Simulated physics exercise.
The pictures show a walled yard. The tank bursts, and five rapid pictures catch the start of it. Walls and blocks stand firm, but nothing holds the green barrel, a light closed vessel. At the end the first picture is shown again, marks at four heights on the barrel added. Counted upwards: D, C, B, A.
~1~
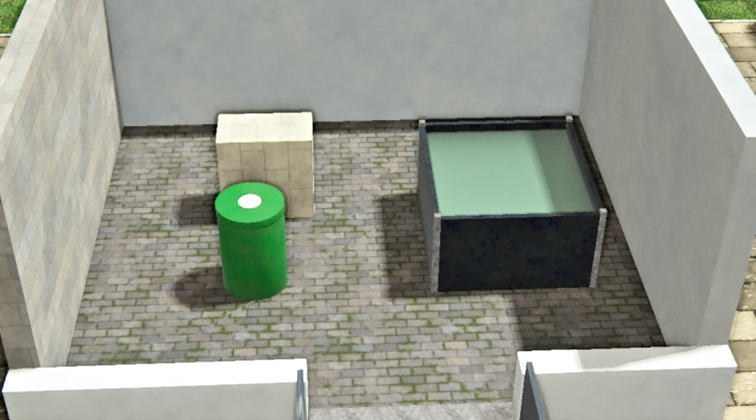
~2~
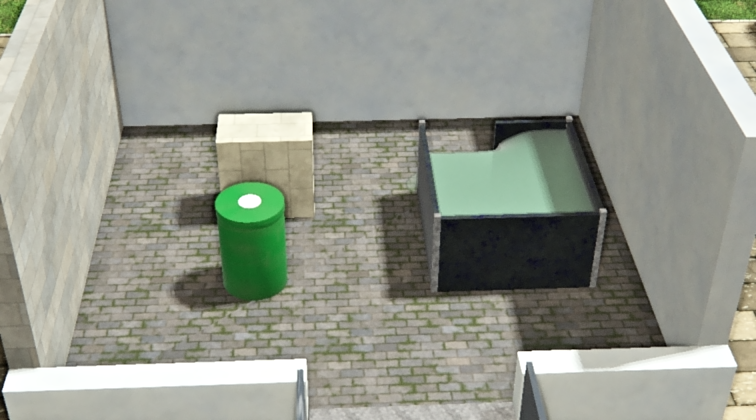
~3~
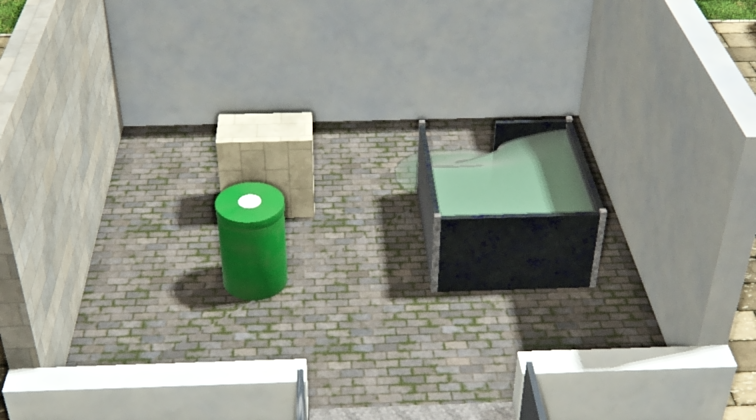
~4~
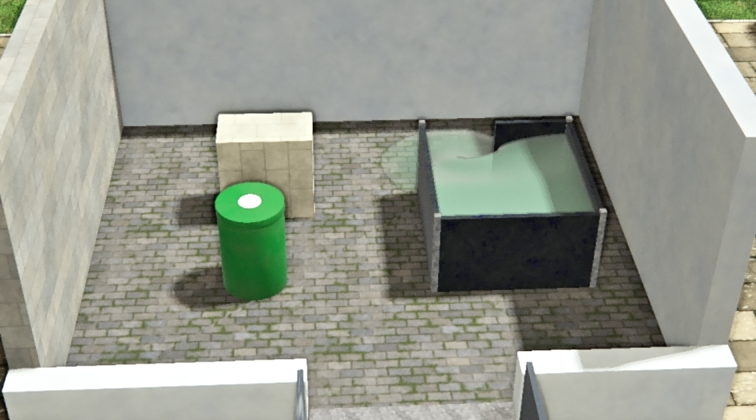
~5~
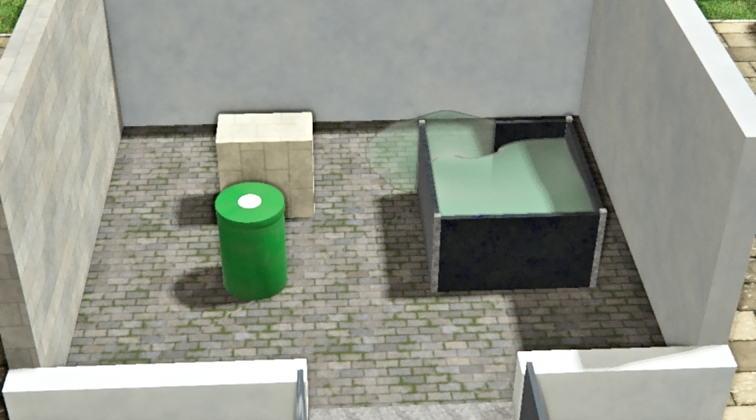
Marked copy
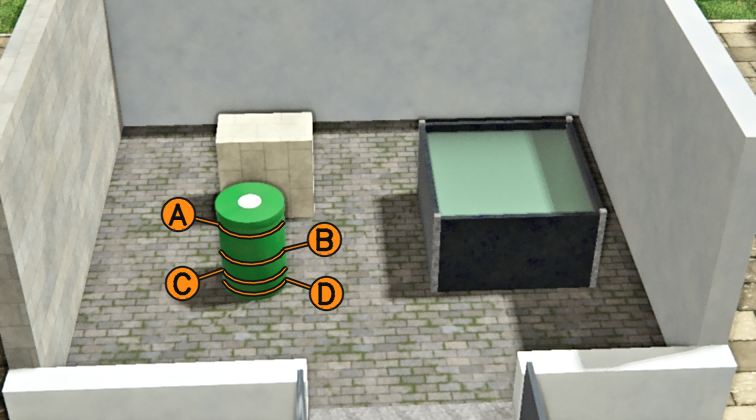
Pale green water in the black-walled tank dropped at the back, then slipped out behind it and spread leftward over the paving toward the stone block, while the green barrel stayed still.
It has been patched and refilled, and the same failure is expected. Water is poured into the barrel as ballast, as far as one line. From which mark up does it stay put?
Go for D.
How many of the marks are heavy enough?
All of them.
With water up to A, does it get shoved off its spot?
No, that is safe.
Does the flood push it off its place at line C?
No, not at all.
In orange, A at (250, 237); B at (252, 264); C at (253, 282); D at (254, 294); from the bottom up D, C, B, A.
Choosing A, it does not move.
Choosing B, it does not move.
Choosing C, it does not move.
Choosing D, it does not move.
